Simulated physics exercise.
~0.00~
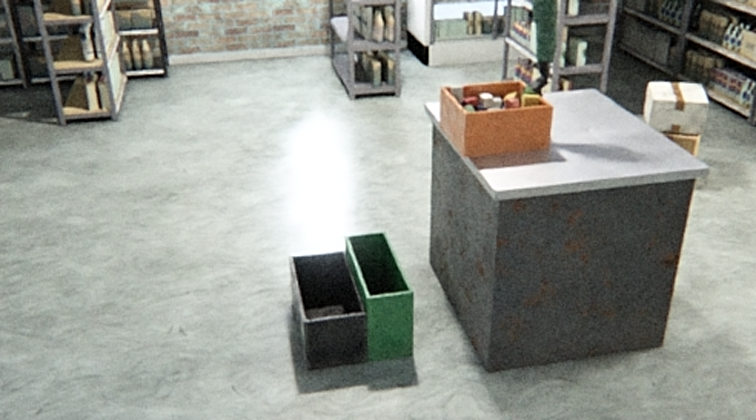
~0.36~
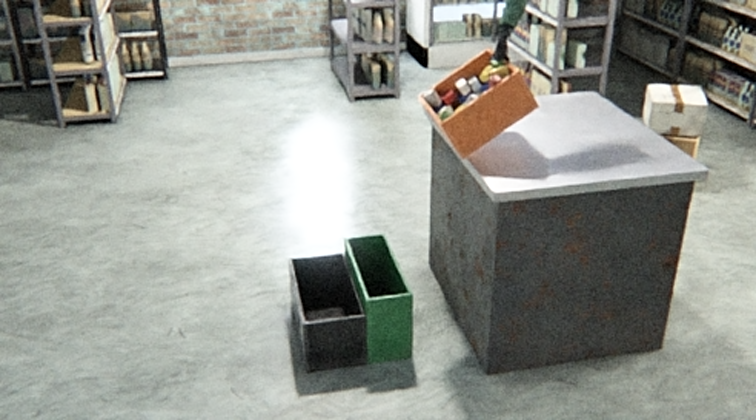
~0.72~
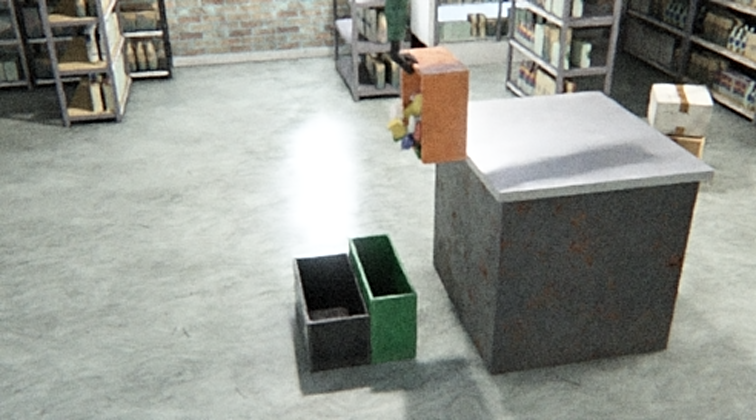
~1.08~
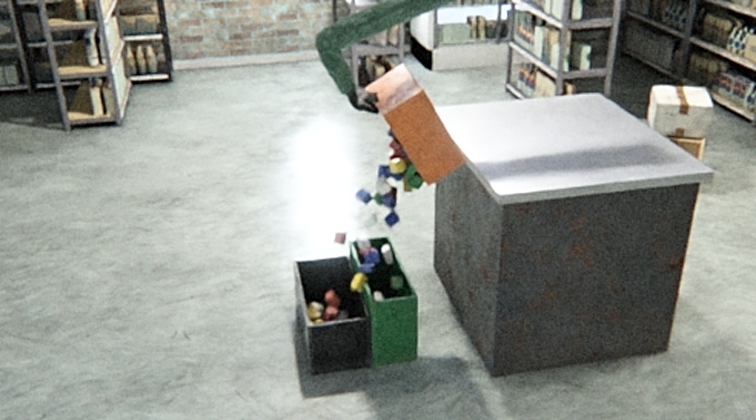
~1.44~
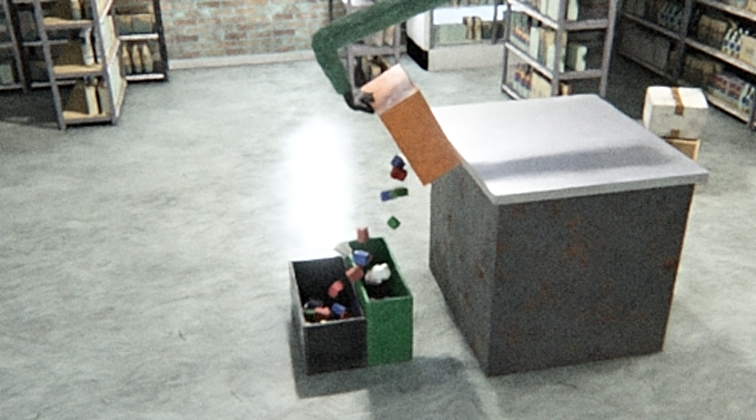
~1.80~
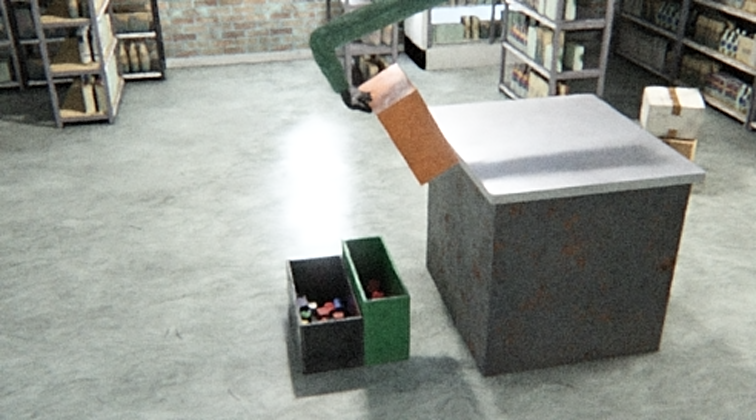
In the video, a green robotic arm lifts an orange crate of small colourful blocks off a bench and tips it leftward past vertical, pouring them into the black and green tubs on the floor, where they lie as the emptied crate stays tilted.
